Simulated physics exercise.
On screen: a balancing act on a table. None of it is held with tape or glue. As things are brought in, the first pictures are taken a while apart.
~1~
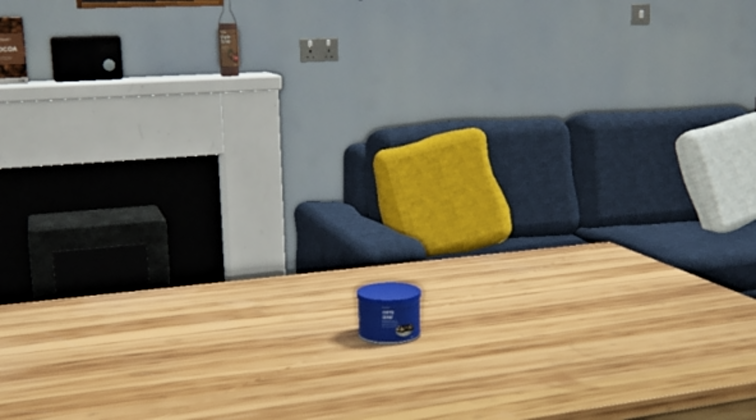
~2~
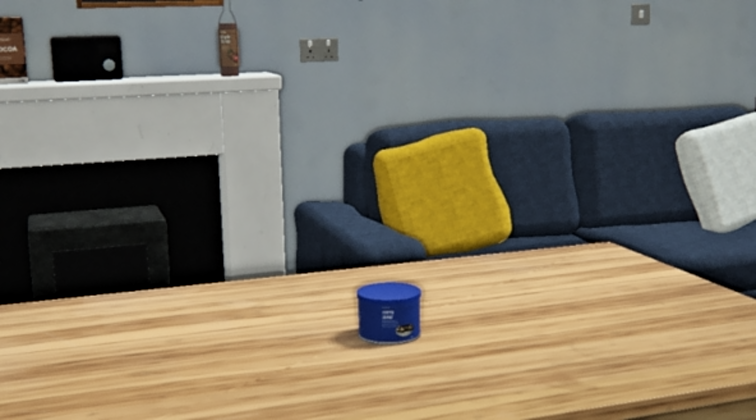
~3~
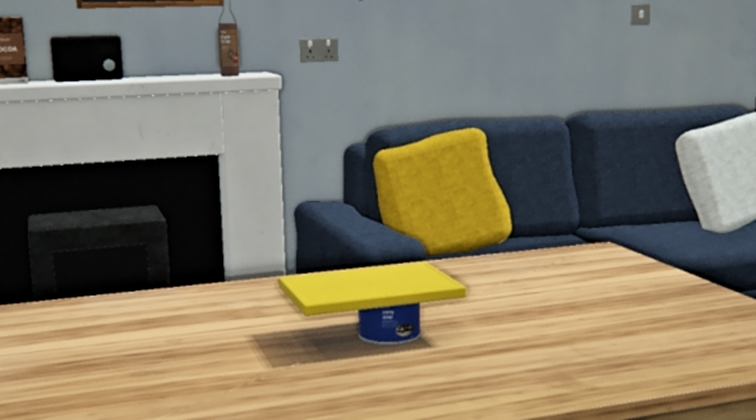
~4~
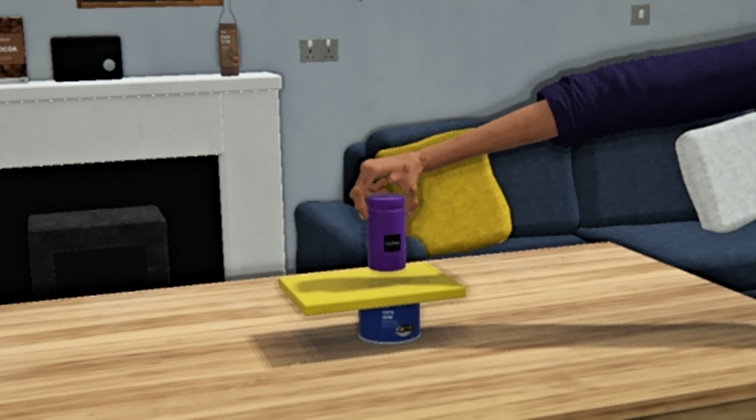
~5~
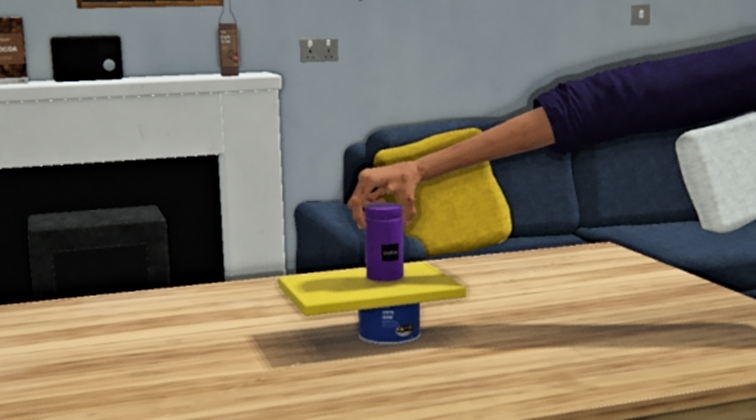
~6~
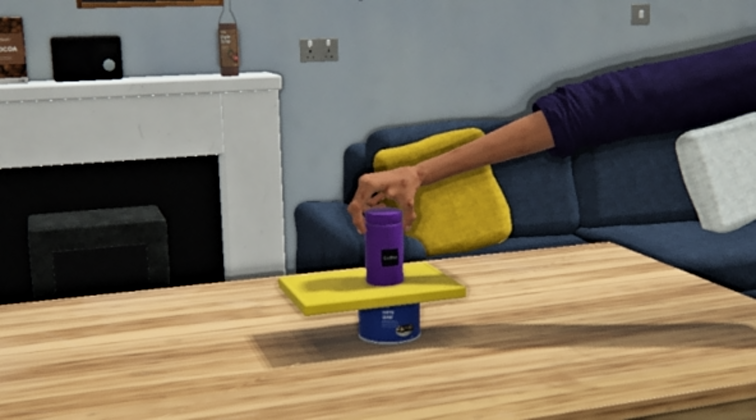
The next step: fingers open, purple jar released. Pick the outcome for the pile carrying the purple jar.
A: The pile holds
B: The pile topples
A, the pile holds.
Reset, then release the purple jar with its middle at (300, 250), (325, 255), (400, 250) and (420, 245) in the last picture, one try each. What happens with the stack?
Try 1: Topples; try 2: Topples; try 3: Stands; try 4: Stands.
Then, 0.80 s later than the last frame, all is still.
Then, 1.70 s later than the last frame, purple jar resting near (384, 247).
When it is over, all 3 as before. End places, in pixels of the last picture, purple jar near (384, 247). The stack stays up.
